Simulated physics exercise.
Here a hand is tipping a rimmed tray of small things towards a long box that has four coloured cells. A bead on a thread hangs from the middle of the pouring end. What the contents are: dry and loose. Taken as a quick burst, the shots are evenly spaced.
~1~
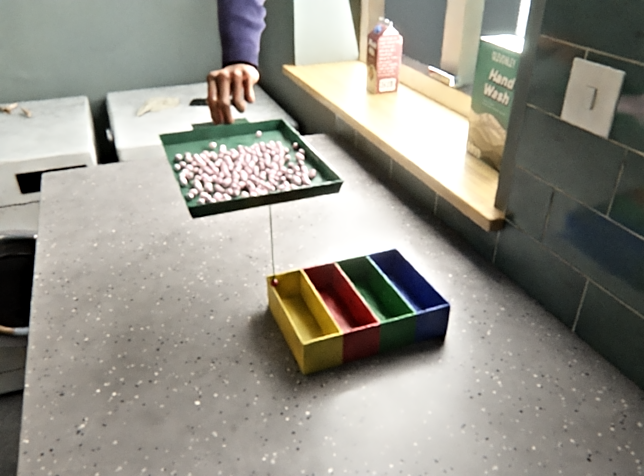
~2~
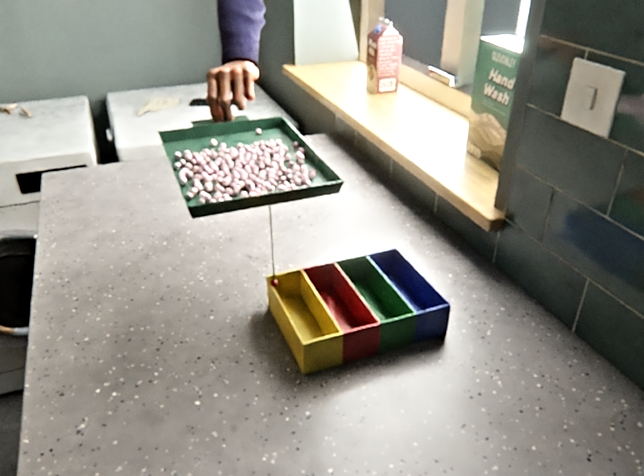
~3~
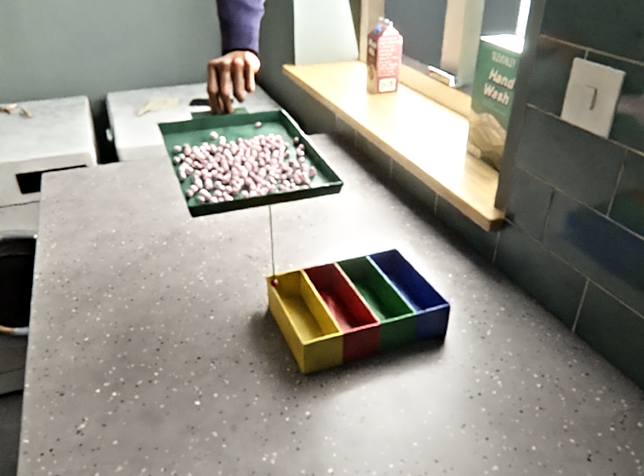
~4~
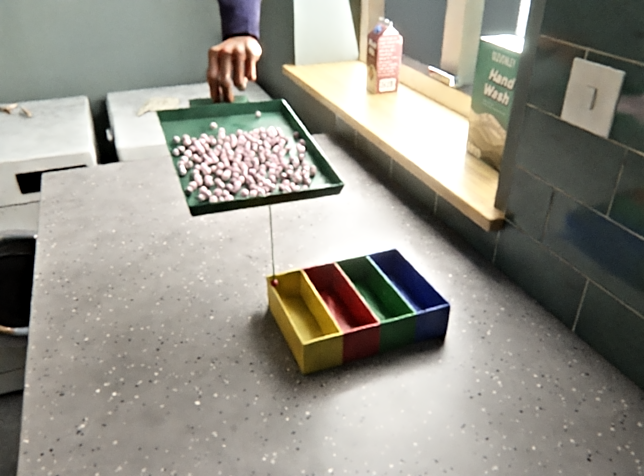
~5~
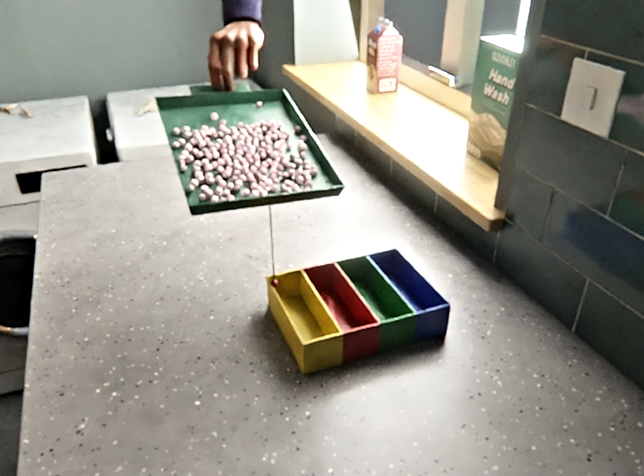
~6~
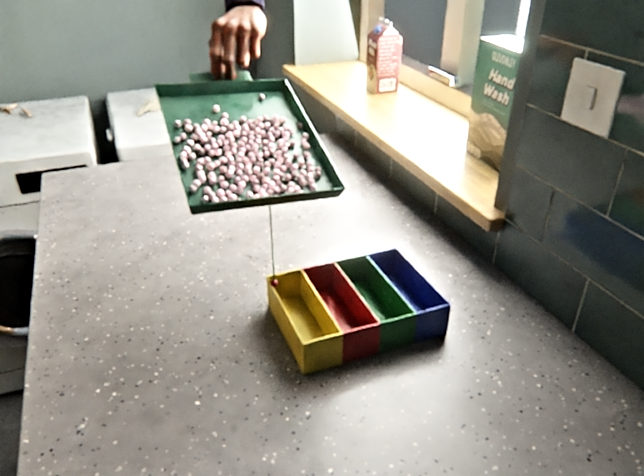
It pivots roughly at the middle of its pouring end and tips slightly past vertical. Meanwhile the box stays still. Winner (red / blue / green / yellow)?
Red.
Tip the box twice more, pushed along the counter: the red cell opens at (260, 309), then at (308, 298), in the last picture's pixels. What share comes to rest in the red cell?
The first try gives 20 per cent, the second 30 per cent.
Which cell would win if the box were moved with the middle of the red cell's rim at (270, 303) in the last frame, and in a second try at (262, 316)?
The blue cell, and then that blue cell.
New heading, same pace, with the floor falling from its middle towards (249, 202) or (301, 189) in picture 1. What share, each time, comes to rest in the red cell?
Respectively 0 % and 60 %.
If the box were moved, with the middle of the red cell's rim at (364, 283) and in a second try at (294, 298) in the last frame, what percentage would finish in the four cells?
You'd get about 60 per cent first and about 90 per cent second.
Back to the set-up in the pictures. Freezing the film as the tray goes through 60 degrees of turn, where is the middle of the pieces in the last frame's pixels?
Roughly at (285, 183).
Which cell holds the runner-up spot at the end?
Place 2: The cell in yellow.
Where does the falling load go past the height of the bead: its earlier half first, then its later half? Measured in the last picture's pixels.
Early half: (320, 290); late half: (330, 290).
Soon, tray tipped steeply; nearly all on the tray; a stray few in the red cell; a stray few in the green cell; a stray few in the yellow cell; a small part falling or outside the box.
A while on, tray tipped right over; a small part on the tray; about a quarter in the red cell; about a quarter in the yellow cell; a small part in the green cell; about a third falling or outside the box.
Towards the end, tray tipped past a quarter turn; about a third in the red cell; about a quarter in the yellow cell; a small part in the green cell; a stray few in the blue cell; about a quarter falling or outside the box.
Finally, tray tipped past a quarter turn; about a third in the red cell; about a quarter in the yellow cell; a small part in the green cell; a stray few in the blue cell; about a quarter outside the box.
